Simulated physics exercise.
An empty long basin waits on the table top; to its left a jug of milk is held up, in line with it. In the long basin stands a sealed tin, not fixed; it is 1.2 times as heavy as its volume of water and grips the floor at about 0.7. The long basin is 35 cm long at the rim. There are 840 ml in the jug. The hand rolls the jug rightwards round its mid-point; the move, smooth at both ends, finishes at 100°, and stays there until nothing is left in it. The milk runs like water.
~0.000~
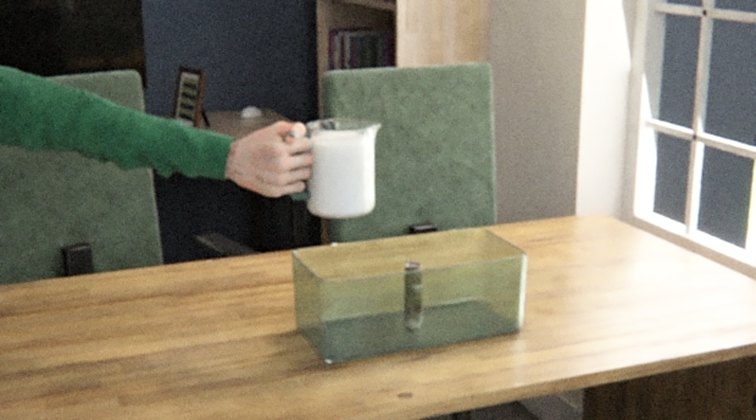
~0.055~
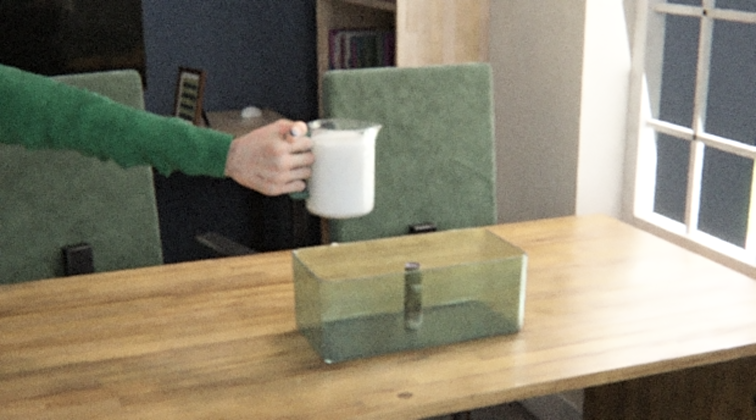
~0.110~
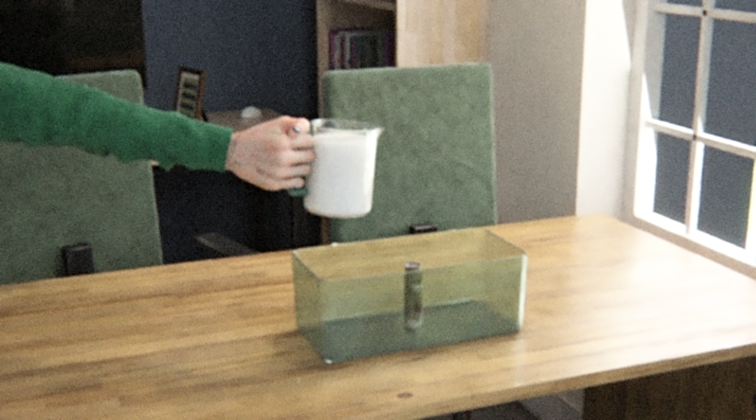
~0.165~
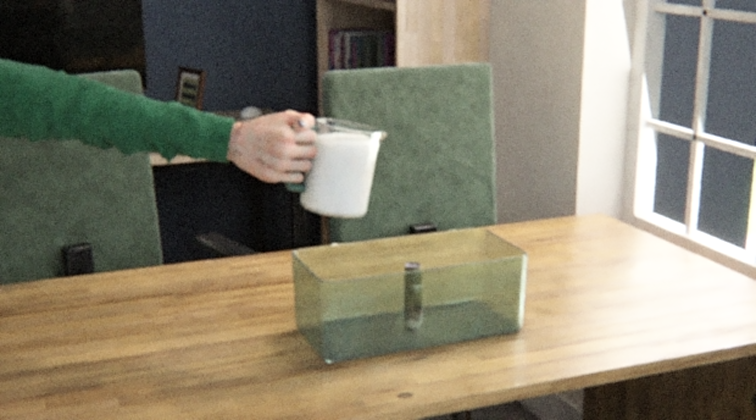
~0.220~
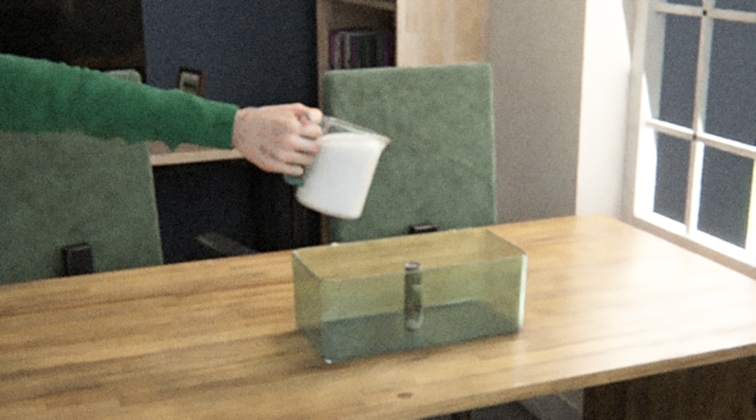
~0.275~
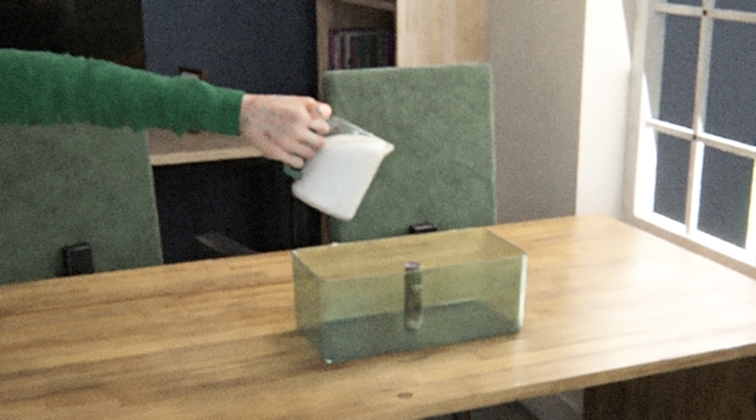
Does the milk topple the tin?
It keeps standing.
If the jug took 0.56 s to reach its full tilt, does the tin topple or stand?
The tin remains upright.
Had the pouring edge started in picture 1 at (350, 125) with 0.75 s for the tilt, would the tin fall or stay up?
Then it topples.
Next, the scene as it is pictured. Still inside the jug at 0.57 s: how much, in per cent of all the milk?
About 70 per cent.
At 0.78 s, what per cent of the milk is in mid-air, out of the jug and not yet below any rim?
Near 20 in a hundred.
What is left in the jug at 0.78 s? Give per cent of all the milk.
Some 28 per cent.
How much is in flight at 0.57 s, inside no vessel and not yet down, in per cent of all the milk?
Near 20 in a hundred.
After 0.57 s the tilt is 86° and 70 per cent is still to pour; the tin stands where it began.
After 0.78 s the tilt is 100° and 27 per cent is still to pour; the tin stands where it began.
After 1.01 s the tilt is 100° and 8 per cent is still to pour; the tin stands where it began.
After 1.25 s the tilt is 100° and 2 per cent is still to pour; the tin stands where it began.
In the end the tin stands where it began.
